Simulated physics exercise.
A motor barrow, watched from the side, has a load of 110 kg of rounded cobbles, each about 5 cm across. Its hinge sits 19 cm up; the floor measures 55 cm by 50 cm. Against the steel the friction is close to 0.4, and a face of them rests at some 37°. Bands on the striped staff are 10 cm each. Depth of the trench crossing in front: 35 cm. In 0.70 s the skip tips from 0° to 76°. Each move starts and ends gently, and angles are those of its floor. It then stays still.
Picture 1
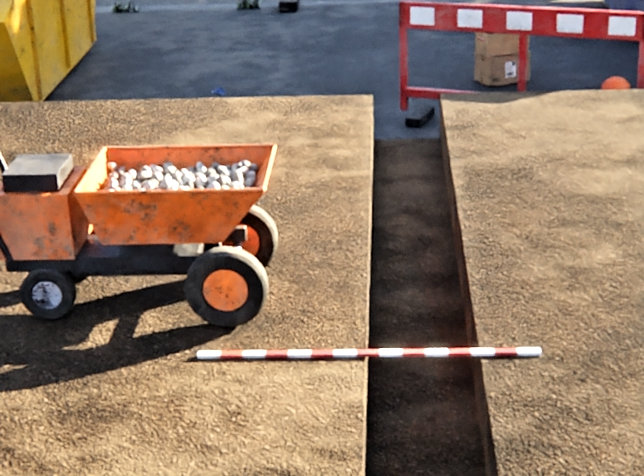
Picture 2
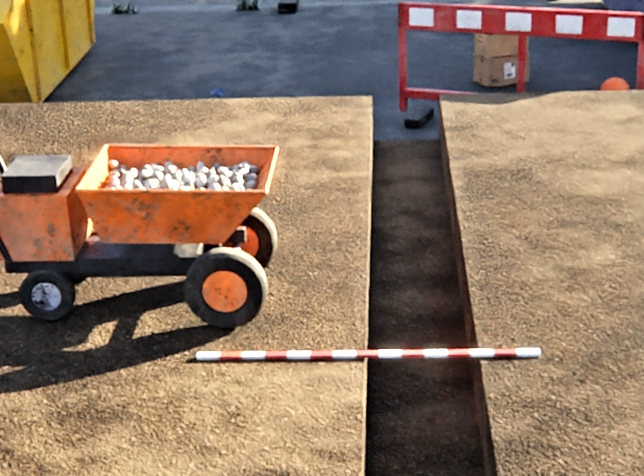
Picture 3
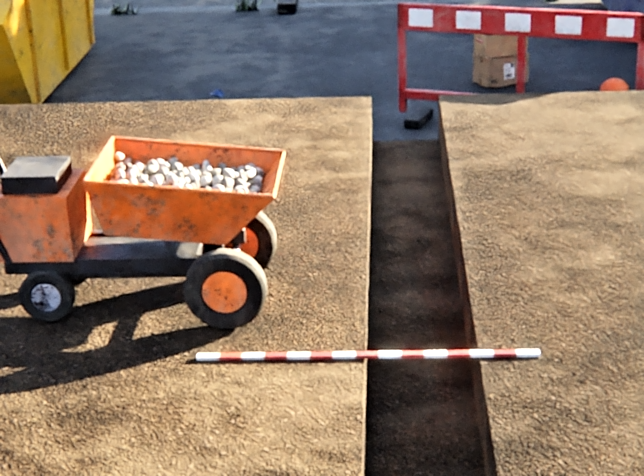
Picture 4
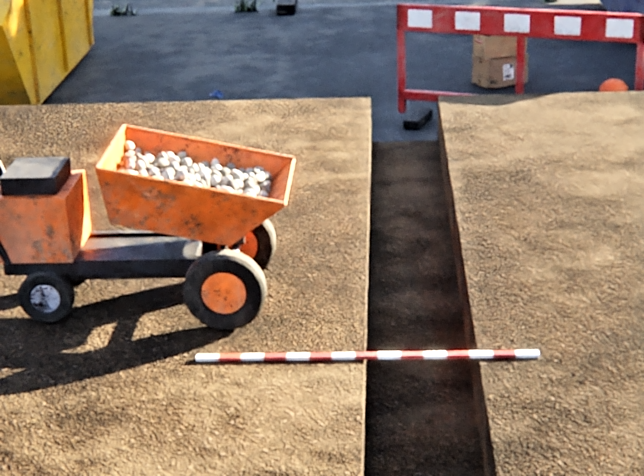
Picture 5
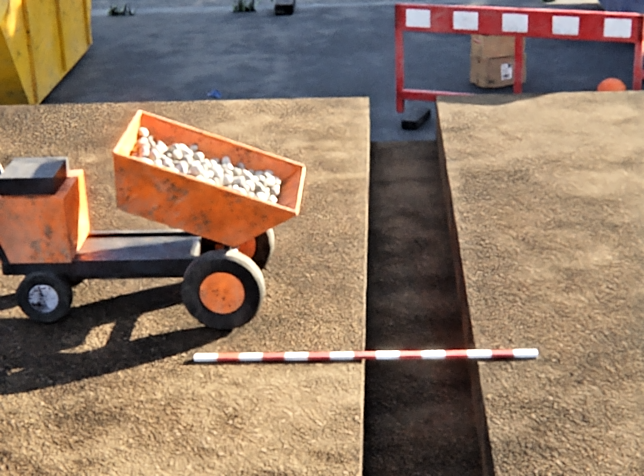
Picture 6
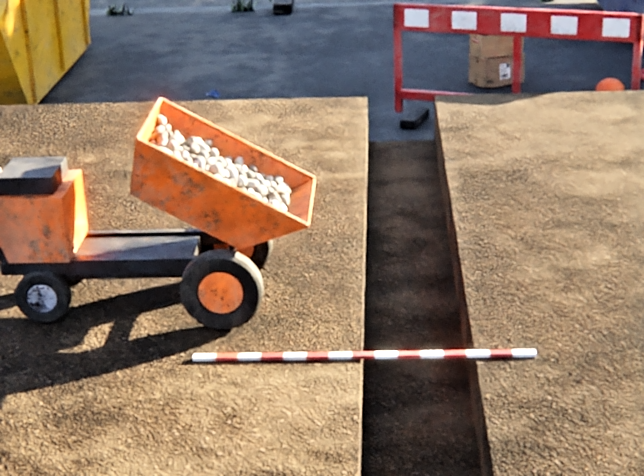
In the video, a small orange motor barrow loaded with pale rounded cobbles stands left of a trench, beside a red-and-white striped staff, and its skip gradually tilts, the rear rising while the front lip lowers toward the right.
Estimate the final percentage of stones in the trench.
I would say 87 percent.
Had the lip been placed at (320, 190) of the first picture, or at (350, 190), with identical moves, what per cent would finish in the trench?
Roughly 95 in a hundred, then 65 in a hundred.
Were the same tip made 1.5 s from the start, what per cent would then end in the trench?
Something close to 90 per cent.
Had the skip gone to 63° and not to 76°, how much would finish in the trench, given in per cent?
Some 85 in a hundred, I'd say.
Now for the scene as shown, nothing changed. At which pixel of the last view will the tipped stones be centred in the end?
Resting centre: About (419, 351).
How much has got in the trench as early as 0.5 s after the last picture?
About 30 per cent by then.
Then, 0.2 s after the last picture the floor is at 64°, 100 % in the skip; the foremost stones are at (329, 251).
Then, 0.5 s after the last picture the floor is at 76°, 65 % in the skip, 7 % short of the trench, 28 % in the trench; the foremost stones are at (425, 344).
Then, 0.8 s after the last picture the floor is at 76°, 12 % in the skip, 10 % short of the trench, 78 % in the trench; the foremost stones are at (460, 346).
Then, 2.8 s after the last picture the floor is at 76°, 1 % in the skip, 12 % short of the trench, 87 % in the trench; the foremost stones are at (462, 354).
